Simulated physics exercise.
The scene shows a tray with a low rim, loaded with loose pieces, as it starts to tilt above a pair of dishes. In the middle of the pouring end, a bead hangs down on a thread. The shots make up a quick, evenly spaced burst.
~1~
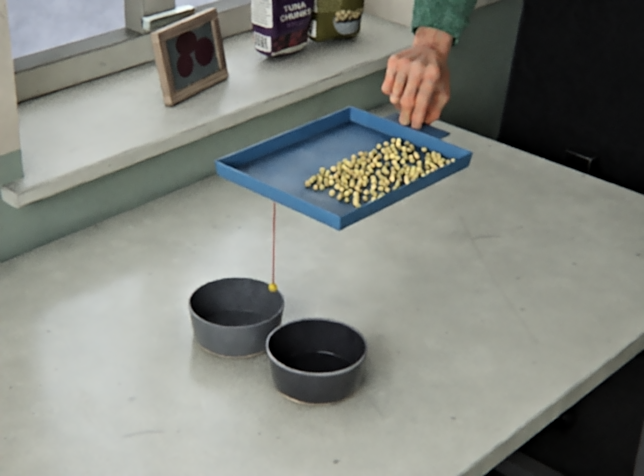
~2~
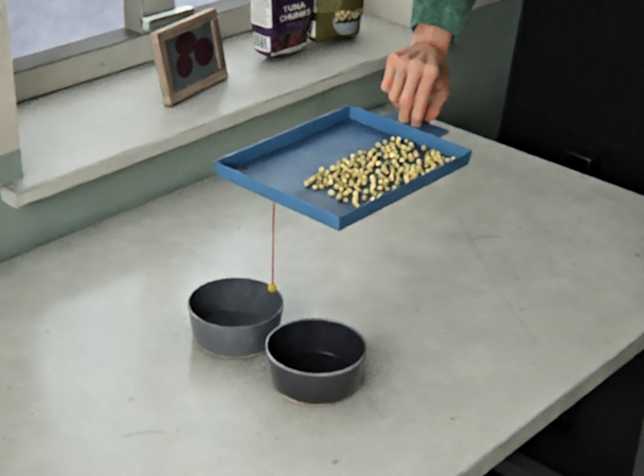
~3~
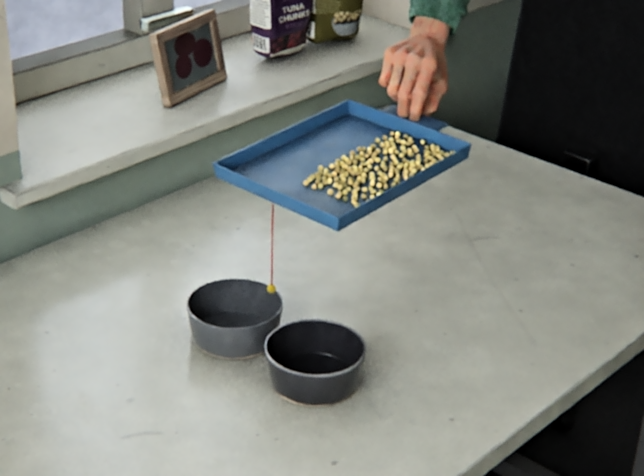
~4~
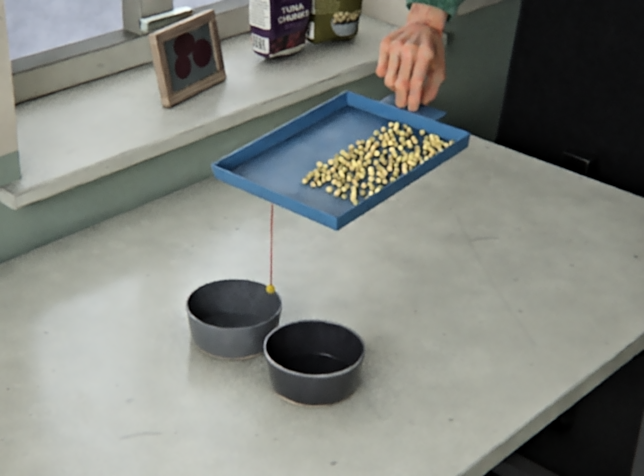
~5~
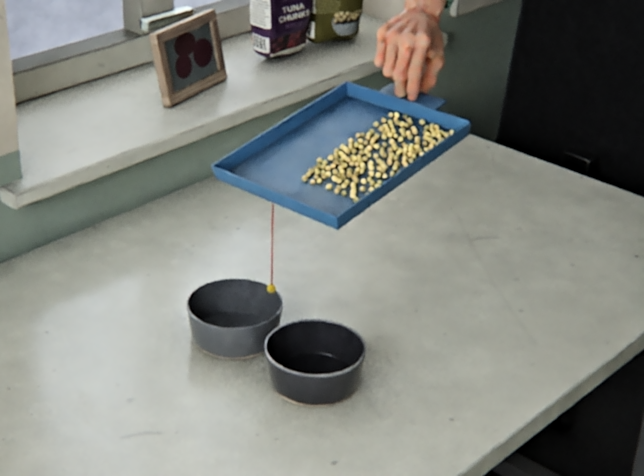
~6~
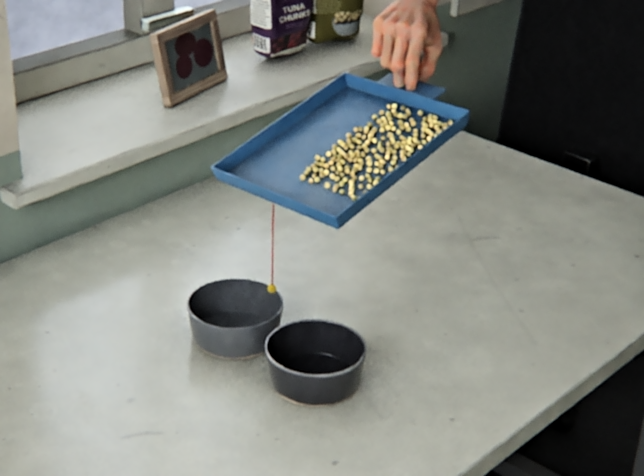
Blue tray of soya beans tilting slightly above two dark dishes as a hand raises its far end, beans staying bunched together.
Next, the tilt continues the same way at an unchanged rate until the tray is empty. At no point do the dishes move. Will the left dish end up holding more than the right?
Larger portion: Left.
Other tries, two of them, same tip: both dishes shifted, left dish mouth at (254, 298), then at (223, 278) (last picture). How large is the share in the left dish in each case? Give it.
You'd get 50 in a hundred the first time and 40 in a hundred the second.
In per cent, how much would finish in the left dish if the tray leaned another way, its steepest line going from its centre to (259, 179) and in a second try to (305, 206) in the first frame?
You'd see roughly 10 per cent the first time and 0 per cent the second.
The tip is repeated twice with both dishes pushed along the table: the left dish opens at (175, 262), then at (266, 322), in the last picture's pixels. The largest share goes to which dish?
Case one: The dish at right. Case two: The dish at left.
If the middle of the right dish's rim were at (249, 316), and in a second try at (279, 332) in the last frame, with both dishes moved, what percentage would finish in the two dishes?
80 per cent, then 90 per cent.
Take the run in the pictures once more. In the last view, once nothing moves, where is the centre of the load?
At about (222, 335), give or take.
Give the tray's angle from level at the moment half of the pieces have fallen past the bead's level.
Roughly 110 degrees from level.
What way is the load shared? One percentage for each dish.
Left dish: 60 per cent; right dish: 10 per cent.
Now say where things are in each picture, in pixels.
Corners of the pouring end near (218, 161) and (340, 215), level; middle of the load near (385, 171), soya beans; left dish near (202, 334); right dish near (282, 380); bead on its thread near (273, 287), in the first picture.
Corners of the pouring end near (218, 161) and (339, 216), level; middle of the load near (384, 170), in the second picture.
Corners of the pouring end near (216, 163) and (338, 216), tipped barely, lowest at the left corner; middle of the load near (383, 166), in the third picture.
Corners of the pouring end near (215, 165) and (336, 216), tipped a little, lowest at the left corner; middle of the load near (382, 160), in the fourth picture.
Corners of the pouring end near (215, 165) and (336, 215), tipped a little, lowest at the left corner; middle of the load near (382, 153), in the fifth picture.
Corners of the pouring end near (215, 166) and (336, 215), tipped a little, lowest at the left corner; middle of the load near (380, 147); left dish near (201, 335); right dish near (281, 381), in the sixth picture.
Shortly afterwards, tray tipped steeply; all but a few on the tray; only a few in the left dish; only a few outside both; only a few in the air.
Next, tray tipped past a quarter turn; near two thirds on the tray; a little in the left dish; only a few outside both; near a quarter in the air.
Some moments later, tray tipped past a quarter turn; a little in the right dish; near two thirds in the left dish; near a third outside both.
In the end, tray tipped past a quarter turn; a little in the right dish; near two thirds in the left dish; near a third outside both.
